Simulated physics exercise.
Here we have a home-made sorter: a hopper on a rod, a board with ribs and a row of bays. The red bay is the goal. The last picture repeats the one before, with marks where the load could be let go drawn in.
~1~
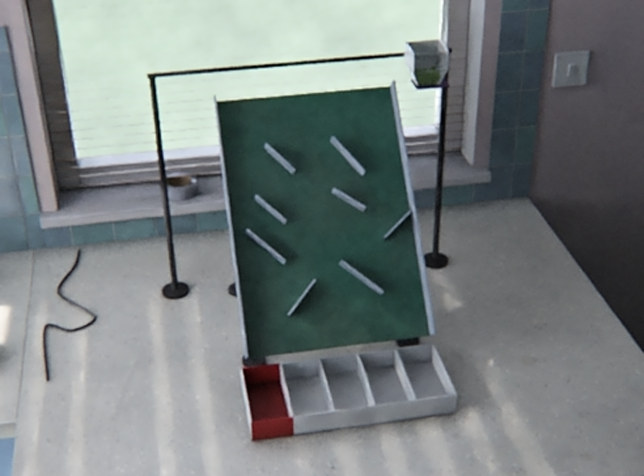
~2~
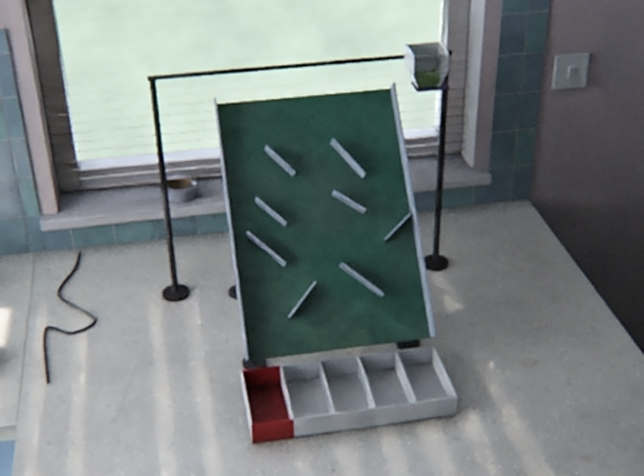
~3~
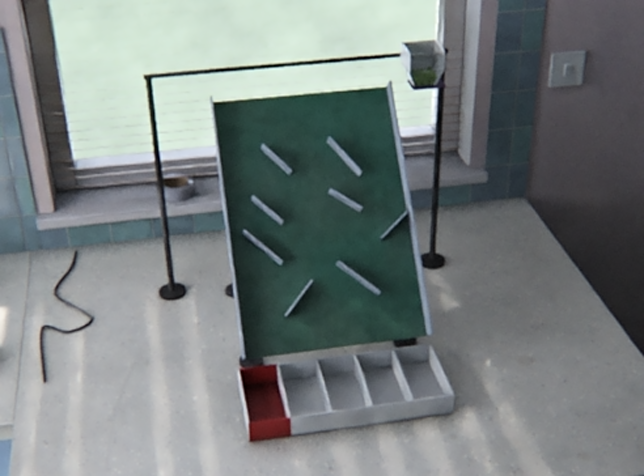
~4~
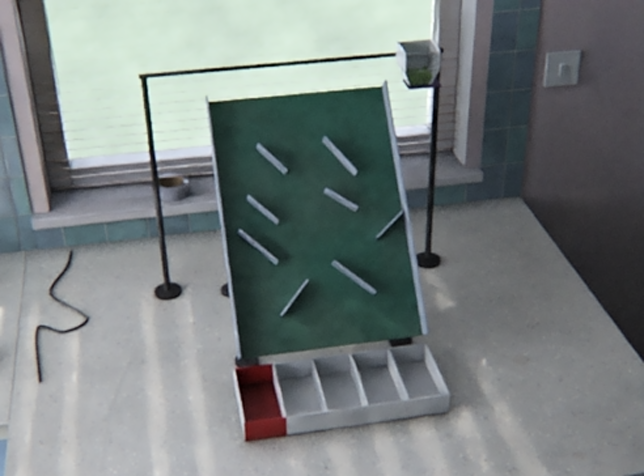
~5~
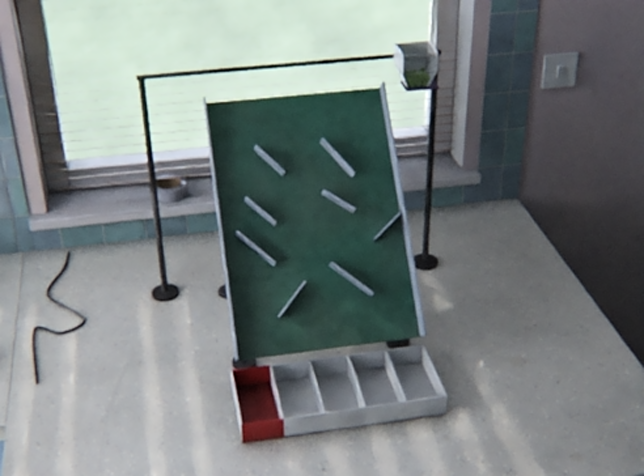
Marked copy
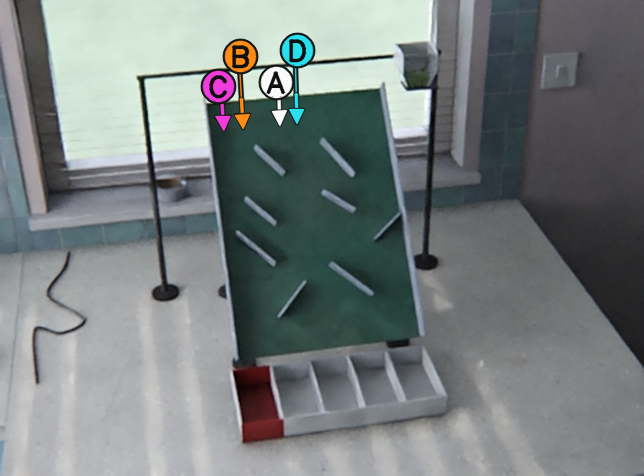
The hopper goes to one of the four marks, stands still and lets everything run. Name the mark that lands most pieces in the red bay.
C works best here.
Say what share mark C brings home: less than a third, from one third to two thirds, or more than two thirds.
From one third to two thirds.
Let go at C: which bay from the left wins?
It is the first one.
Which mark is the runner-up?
That is mark B.
On the marked copy, mark A meets the board at (279, 120); mark B meets the board at (242, 123); mark C meets the board at (223, 125); mark D meets the board at (296, 118).
With A, just a few in the red bay, the larger part in other bays, about a tenth outside the box.
With B, roughly a third in the red bay, roughly half in other bays, about a tenth outside the box.
With C, roughly half in the red bay, roughly a third in other bays, about a tenth outside the box.
With D, about a tenth in the red bay, roughly two thirds in other bays, roughly a quarter outside the box.
